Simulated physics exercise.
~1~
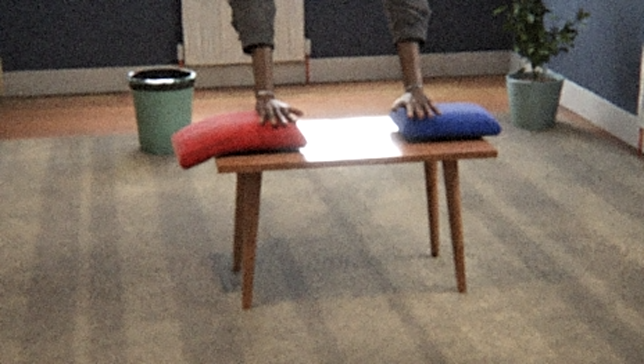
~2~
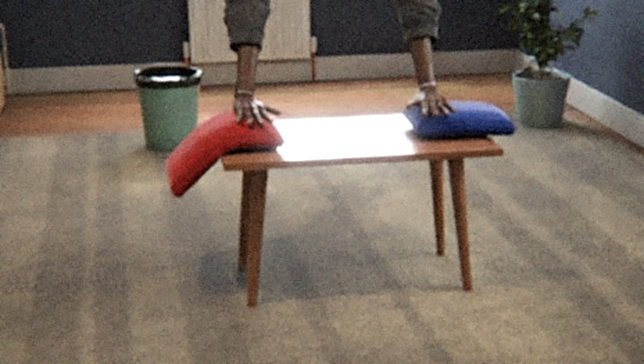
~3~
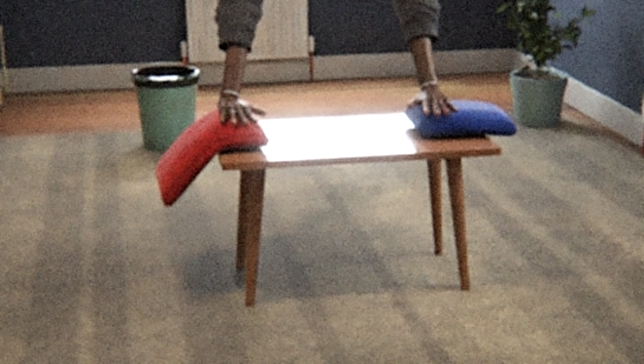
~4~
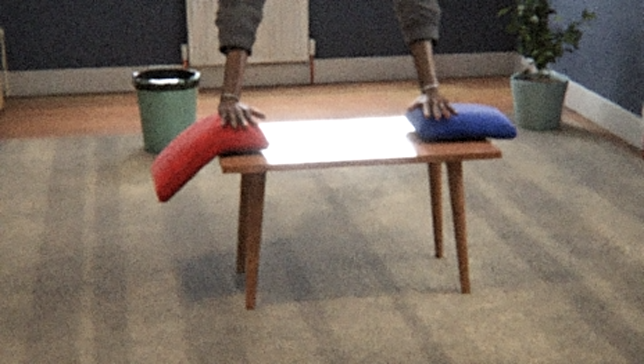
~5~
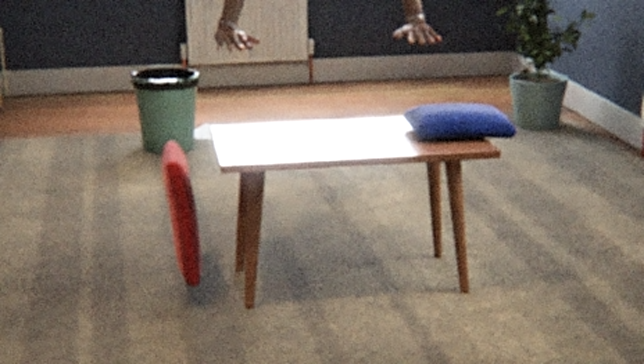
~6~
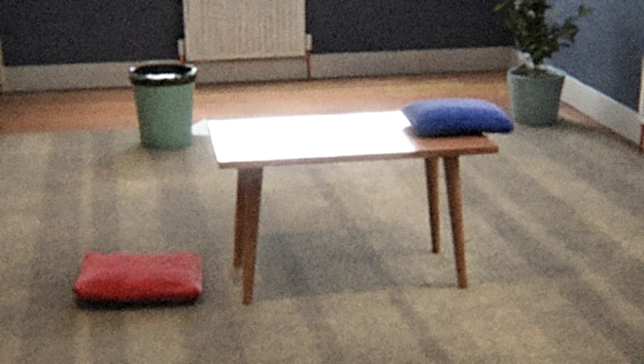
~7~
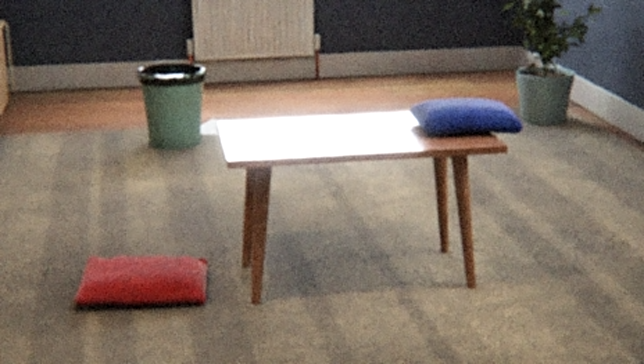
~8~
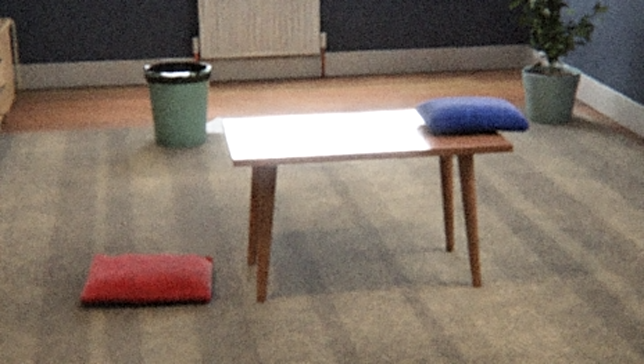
On a low table, hands slide two cushions outward; the red falls, the blue stays.
